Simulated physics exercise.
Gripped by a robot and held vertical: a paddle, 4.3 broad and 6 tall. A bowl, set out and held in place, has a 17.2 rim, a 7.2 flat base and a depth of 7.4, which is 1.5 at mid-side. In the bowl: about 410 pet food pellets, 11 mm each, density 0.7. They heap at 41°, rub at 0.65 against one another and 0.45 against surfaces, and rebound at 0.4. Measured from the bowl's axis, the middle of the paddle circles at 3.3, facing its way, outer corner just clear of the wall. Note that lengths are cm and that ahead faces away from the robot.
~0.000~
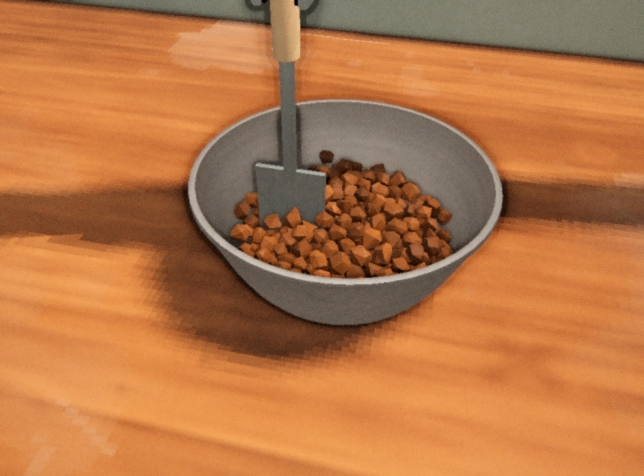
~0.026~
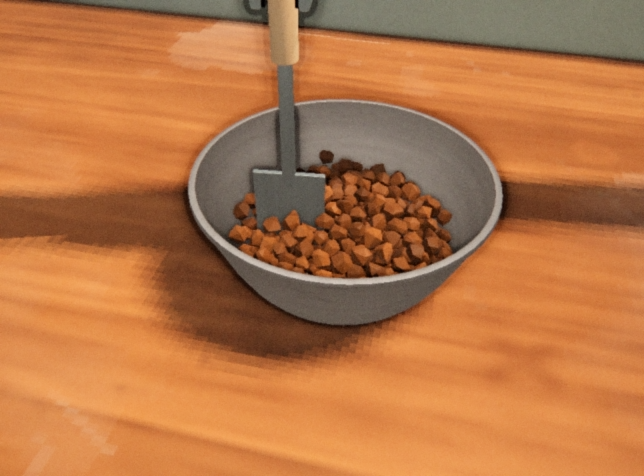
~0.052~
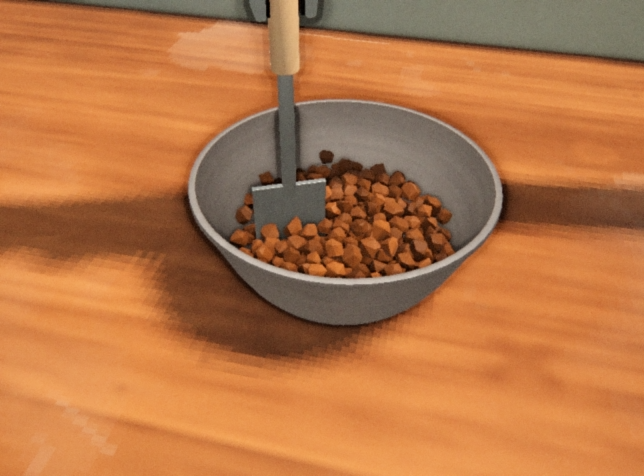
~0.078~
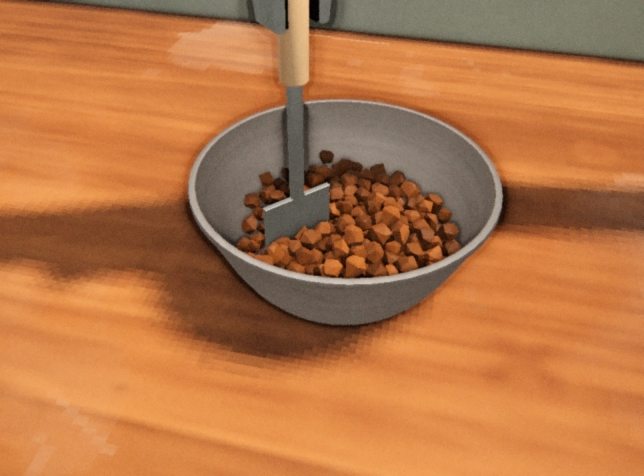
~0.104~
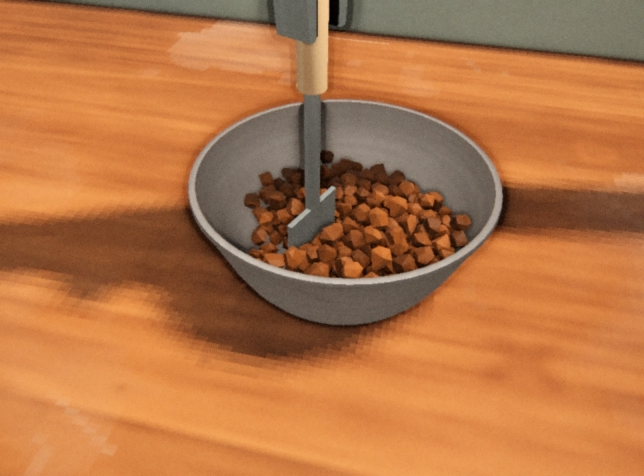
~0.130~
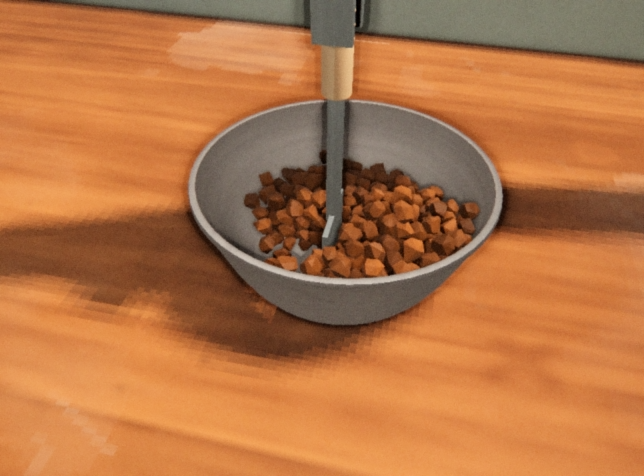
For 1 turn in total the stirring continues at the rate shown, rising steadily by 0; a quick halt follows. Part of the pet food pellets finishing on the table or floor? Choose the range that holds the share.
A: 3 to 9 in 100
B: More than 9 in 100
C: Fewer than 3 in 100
More than 9 in 100 (B).
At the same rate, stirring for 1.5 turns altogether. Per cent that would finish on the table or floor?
20 %.
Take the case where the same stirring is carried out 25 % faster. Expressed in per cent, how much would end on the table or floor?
I'd expect about 25 %.
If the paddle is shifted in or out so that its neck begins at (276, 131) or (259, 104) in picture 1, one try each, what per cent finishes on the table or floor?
25 and 15 per cent.
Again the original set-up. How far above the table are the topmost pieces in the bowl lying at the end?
Measured height: Some 8.0 cm.
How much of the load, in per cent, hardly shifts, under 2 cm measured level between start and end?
Result: Close to 5 per cent of the load.
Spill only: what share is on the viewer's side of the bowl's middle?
About 20 per cent.
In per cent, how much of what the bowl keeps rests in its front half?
It comes to near 65 percent.
After 0.25 s, 192° round, highest piece 10 above the table; 397 in the bowl, 16 in flight or on the tool.
After 0.37 s, 293° round, highest piece 11 above the table; 374 in the bowl, 19 on the table or floor, 20 in flight or on the tool.
After 0.63 s, 0° round, highest piece 8 above the table; 357 in the bowl, 56 on the table or floor.
After 1.33 s, 0° round, highest piece 8 above the table; 357 in the bowl, 56 on the table or floor.
In the end, 357 in the bowl, 56 on the table or floor. That is 14 % on the table or floor.
